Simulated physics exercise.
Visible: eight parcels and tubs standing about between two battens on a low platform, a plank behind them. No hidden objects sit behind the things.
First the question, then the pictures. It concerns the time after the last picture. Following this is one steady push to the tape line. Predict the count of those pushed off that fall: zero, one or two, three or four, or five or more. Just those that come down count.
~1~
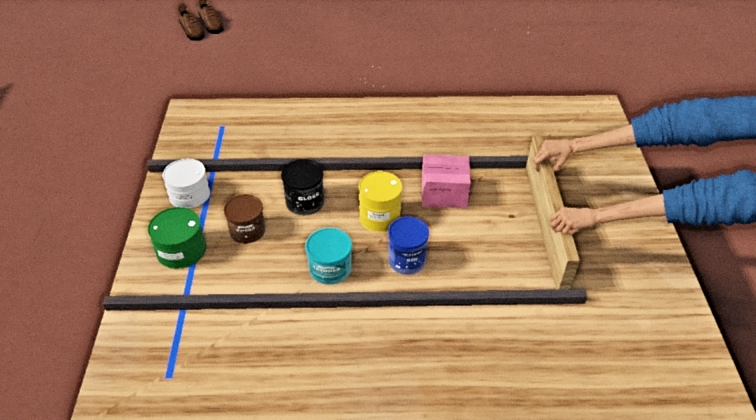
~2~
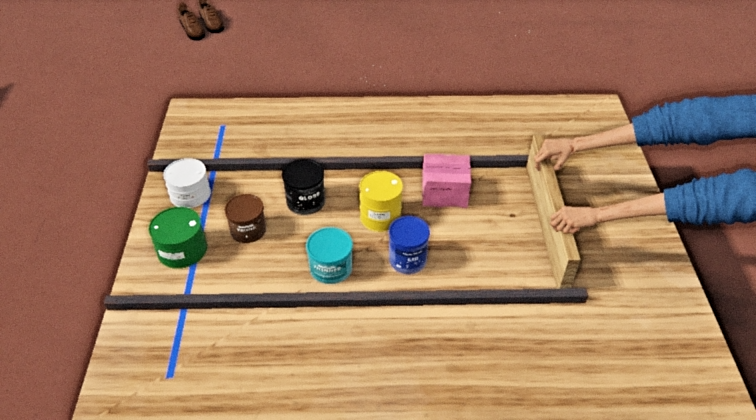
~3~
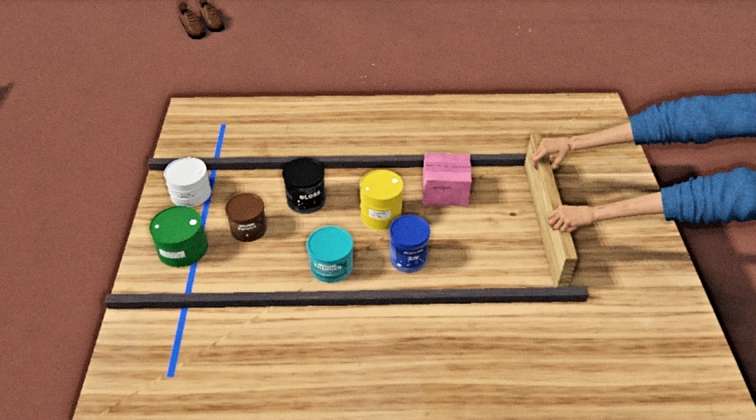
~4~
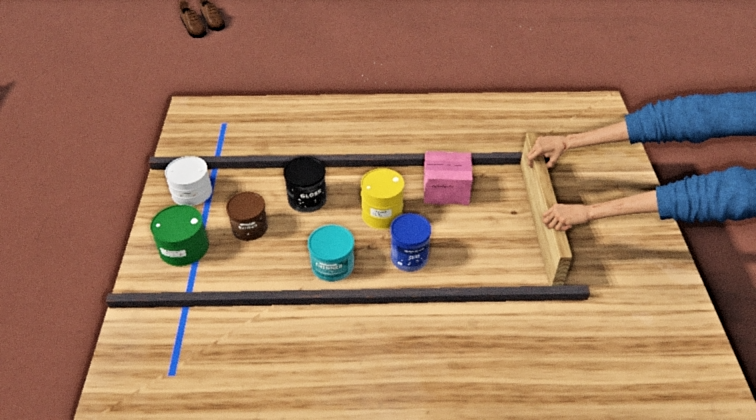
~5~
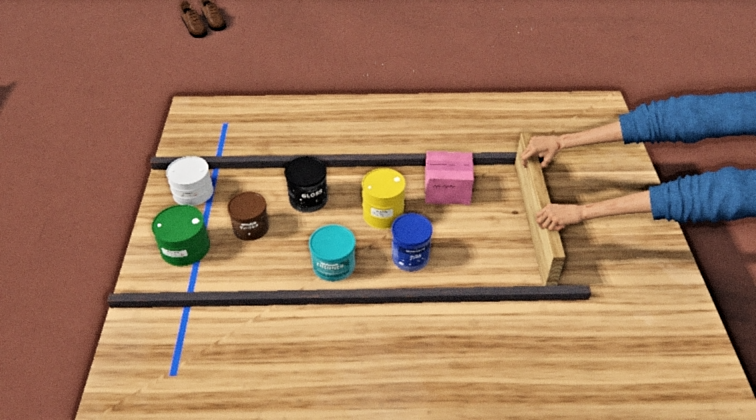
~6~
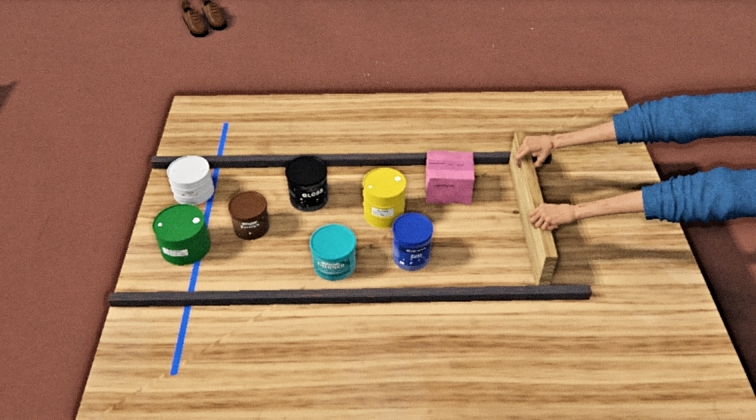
You'd find the ones that came down come in at a one or two here.
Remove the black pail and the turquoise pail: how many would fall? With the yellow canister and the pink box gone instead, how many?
0 for the first case, 0 for the second.
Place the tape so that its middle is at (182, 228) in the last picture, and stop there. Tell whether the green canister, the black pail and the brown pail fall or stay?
Taking them in turn: Green canister ends up off it, black pail ends up off it, brown pail ends up off it.
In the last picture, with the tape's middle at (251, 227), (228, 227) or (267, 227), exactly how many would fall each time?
Try 1: 0; try 2: 1; try 3: 0.
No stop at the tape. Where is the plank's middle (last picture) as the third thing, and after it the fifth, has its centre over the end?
At (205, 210) for the third, at (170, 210) for the fifth.
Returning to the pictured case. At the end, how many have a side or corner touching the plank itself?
I count 3 of them.
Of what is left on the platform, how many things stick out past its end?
Looks like 2 of them.
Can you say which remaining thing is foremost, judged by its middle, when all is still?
That would be the black pail.
Soon after, none off yet; white canister at rest near (191, 180); green canister at rest near (182, 235); brown pail at rest near (250, 216).
Then, none off yet; white canister moved about its own width near (166, 178); green canister moved a little near (164, 240); brown pail moved about its own width near (203, 219).
By the end, the number that fall off is one or two; fallen, green canister and white canister.
